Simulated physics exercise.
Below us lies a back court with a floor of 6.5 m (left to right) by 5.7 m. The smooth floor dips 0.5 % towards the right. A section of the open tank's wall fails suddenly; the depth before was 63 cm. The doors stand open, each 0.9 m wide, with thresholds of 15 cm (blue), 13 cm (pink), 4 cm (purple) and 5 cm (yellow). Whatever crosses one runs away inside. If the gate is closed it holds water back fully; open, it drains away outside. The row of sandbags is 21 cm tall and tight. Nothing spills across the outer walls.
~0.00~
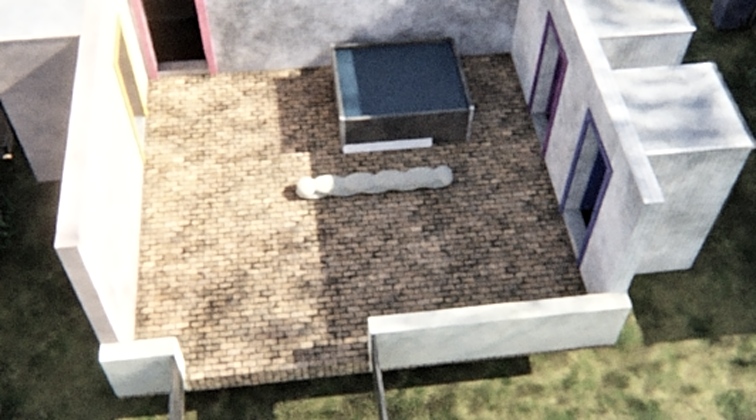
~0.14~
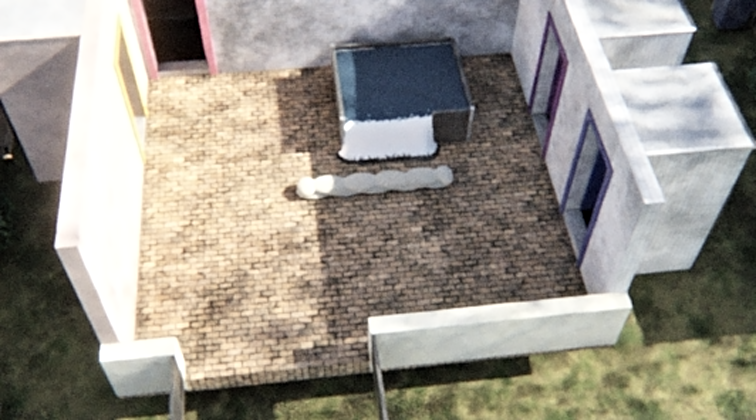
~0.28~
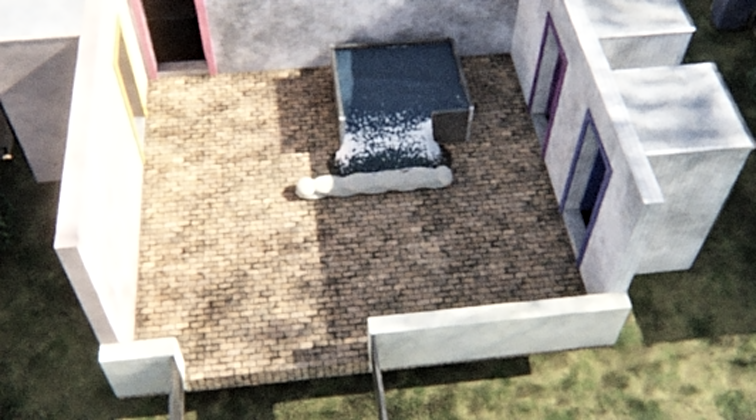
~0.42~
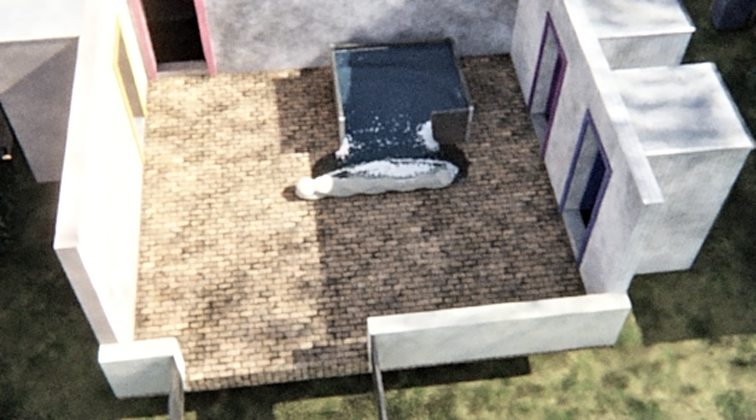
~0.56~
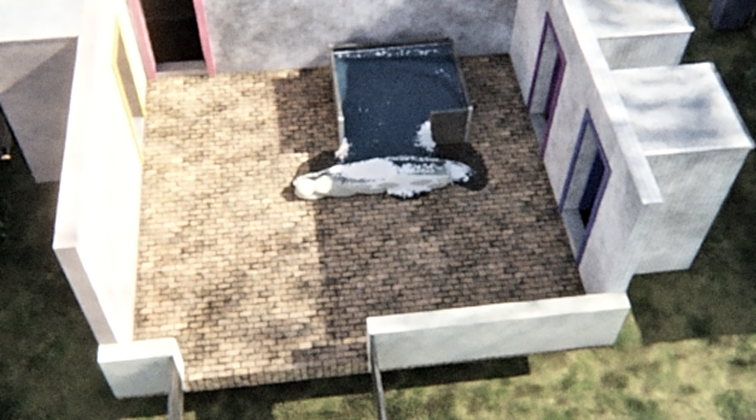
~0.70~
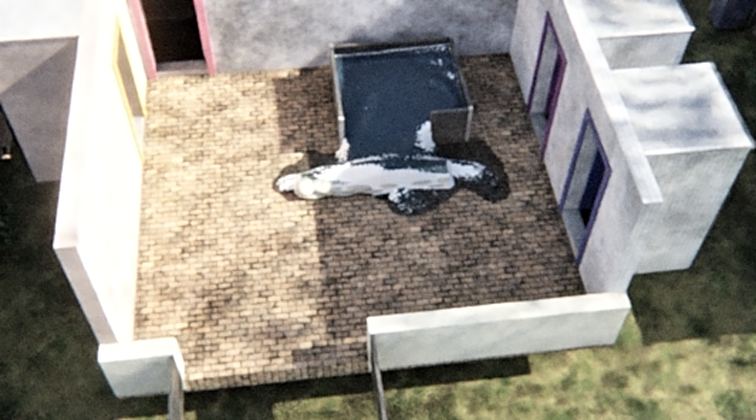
Water pours from the open tank onto the brick court and spreads around a pale, lumpy barrier.
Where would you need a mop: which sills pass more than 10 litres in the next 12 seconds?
Door by door: At the blue door it does not reach the limit; at the pink door it keeps below the limit; at the purple door it goes over the limit; at the yellow door it passes the limit.
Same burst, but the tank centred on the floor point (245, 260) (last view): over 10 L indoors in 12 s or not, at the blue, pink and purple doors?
Then: Blue not over, pink below, purple not over.
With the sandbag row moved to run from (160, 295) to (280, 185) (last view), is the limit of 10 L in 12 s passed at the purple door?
Against that limit: Purple above.
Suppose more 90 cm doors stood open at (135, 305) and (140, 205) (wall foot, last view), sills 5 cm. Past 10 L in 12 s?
In turn: Not over, over.
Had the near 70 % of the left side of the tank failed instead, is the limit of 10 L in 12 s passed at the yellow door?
Against that limit: Yellow above.
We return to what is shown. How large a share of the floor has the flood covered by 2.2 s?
Near 70 per cent is wet.
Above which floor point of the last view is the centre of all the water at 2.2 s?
Near (377, 158).
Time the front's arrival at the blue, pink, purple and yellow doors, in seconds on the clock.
Blue 1.5 s, pink 2.6 s, purple 1.3 s, yellow 1.8 s.
After 1.4 s water covers 40 % of the floor and is deepest (44 cm) near (393, 172); blue door not reached, pink door not reached, purple door 4 cm at the sill, 1 L in, yellow door not reached.
After 2.2 s water covers 70 % of the floor and is deepest (32 cm) near (382, 173); blue door 10 cm at the sill, 0 L in, pink door not reached, purple door 10 cm at the sill, 24 L in, yellow door 11 cm at the sill, 2 L in.
After 3.5 s water covers 60 % of the floor and is deepest (21 cm) near (382, 173); blue door 6 cm at the sill, 0 L in, pink door 12 cm at the sill, 0 L in, purple door 10 cm at the sill, 96 L in, yellow door 11 cm at the sill, 43 L in.
After 7.0 s water covers 90 % of the floor and is deepest (12 cm) near (393, 172); blue door 5 cm at the sill, 0 L in, pink door 7 cm at the sill, 1 L in, purple door 8 cm at the sill, 168 L in, yellow door 6 cm at the sill, 73 L in.
After 12.0 s water covers 95 % of the floor and is deepest (8 cm) near (541, 177); blue door 4 cm at the sill, 0 L in, pink door 5 cm at the sill, 1 L in, purple door 5 cm at the sill, 202 L in, yellow door 5 cm at the sill, 75 L in.
